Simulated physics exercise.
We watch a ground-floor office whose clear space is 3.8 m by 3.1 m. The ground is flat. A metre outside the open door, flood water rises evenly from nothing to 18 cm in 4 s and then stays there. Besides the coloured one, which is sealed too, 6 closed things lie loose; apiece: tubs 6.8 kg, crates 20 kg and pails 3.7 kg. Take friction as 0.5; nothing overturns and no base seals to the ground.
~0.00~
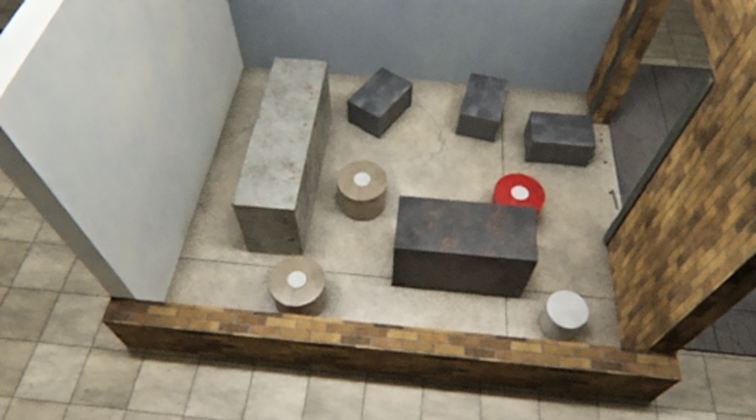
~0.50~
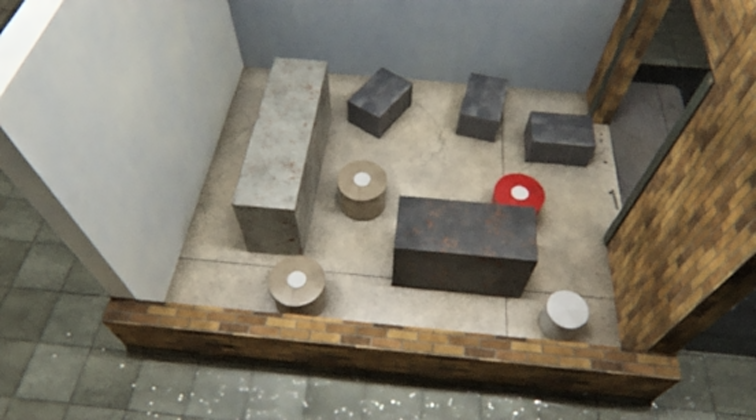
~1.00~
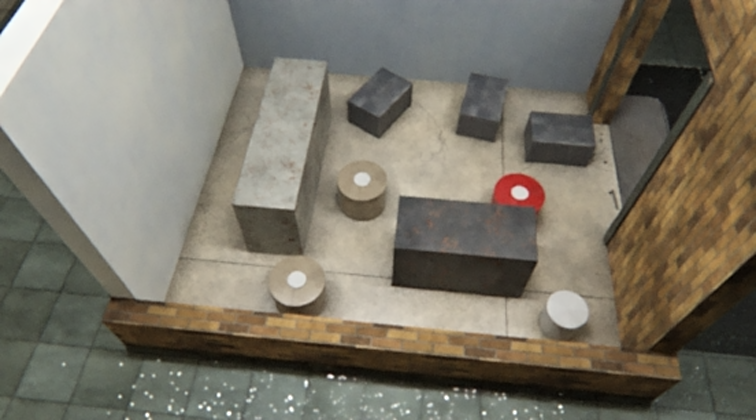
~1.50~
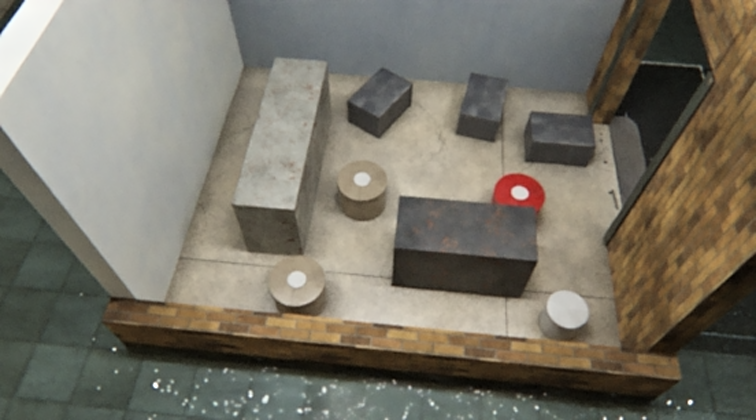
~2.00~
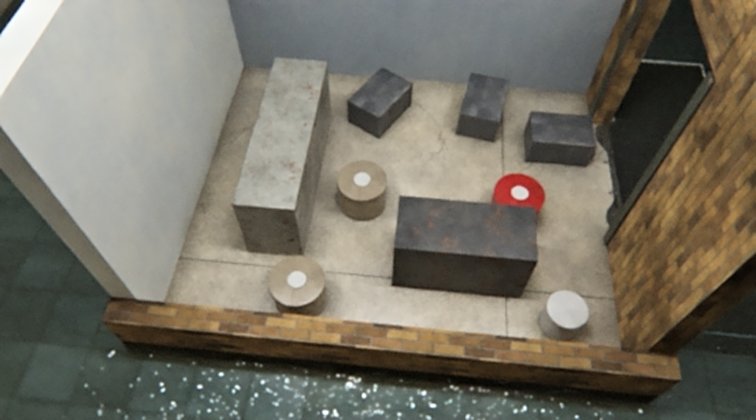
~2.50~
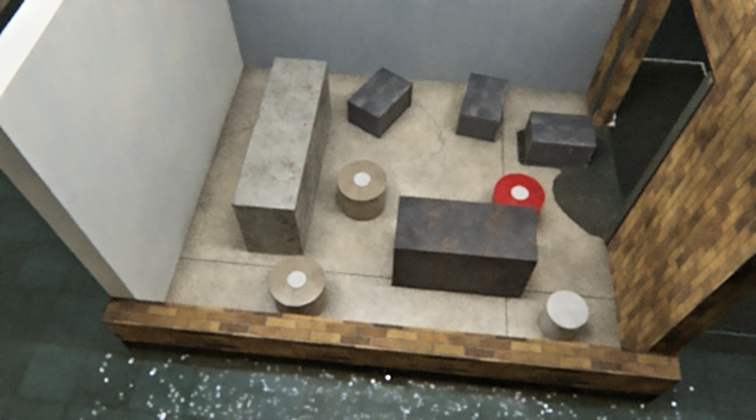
Dark water spreads over the tiled ground outside a small room, white flecks drifting along its low brick front, then creeps through the open doorway on the right onto the pale floor, while the crates, pails and red tub stay still.
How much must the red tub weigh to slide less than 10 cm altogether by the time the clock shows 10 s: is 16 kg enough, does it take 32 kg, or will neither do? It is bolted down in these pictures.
Verdict: Only the higher weight holds it.
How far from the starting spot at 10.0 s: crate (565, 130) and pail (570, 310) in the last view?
In that order: 150 cm, 10 cm.
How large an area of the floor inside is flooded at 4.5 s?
Roughly 4.0 m2.
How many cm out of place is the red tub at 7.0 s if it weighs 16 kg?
Roughly 120 cm.
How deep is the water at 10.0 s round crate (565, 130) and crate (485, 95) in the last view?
About 10 and 11 cm.
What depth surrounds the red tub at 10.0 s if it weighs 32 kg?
Roughly 10 cm.
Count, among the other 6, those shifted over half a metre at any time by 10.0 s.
I count 6.
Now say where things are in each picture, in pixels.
The first frame shows the red tub at (520, 193), on the bottom; water covers 0.0 m2; 0 of 7 have shifted.
The second frame shows the red tub at (520, 193) rests on the ground; water covers 0.0 m2; 0 of 7 have shifted.
The third frame shows the red tub at (520, 193) rests on the ground; 0.0 m2 under water; 0 of 7 have shifted.
The fourth frame shows the red tub at (520, 193), on the bottom; 0.0 m2 under water; 0 of 7 have shifted.
The fifth frame shows the red tub at (520, 193) rests on the ground; 0.0 m2 under water; 0 of 7 have shifted.
The sixth frame shows the red tub at (520, 193) rests on the ground; 0.3 m2 under water; 0 of 7 have shifted.
After 3.5 s the red tub would be 0 cm from its start with 16 kg and 0 cm from its start with 32 kg; 3 cm of water round it then.
After 4.5 s the red tub would be 5 cm from its start with 16 kg and 0 cm from its start with 32 kg; 6 cm of water round it then.
After 7.0 s the red tub would be 123 cm from its start with 16 kg and 0 cm from its start with 32 kg; 7 cm of water round it then.
After 10.0 s the red tub would be 159 cm from its start with 16 kg and 0 cm from its start with 32 kg; 10 cm of water round it then.
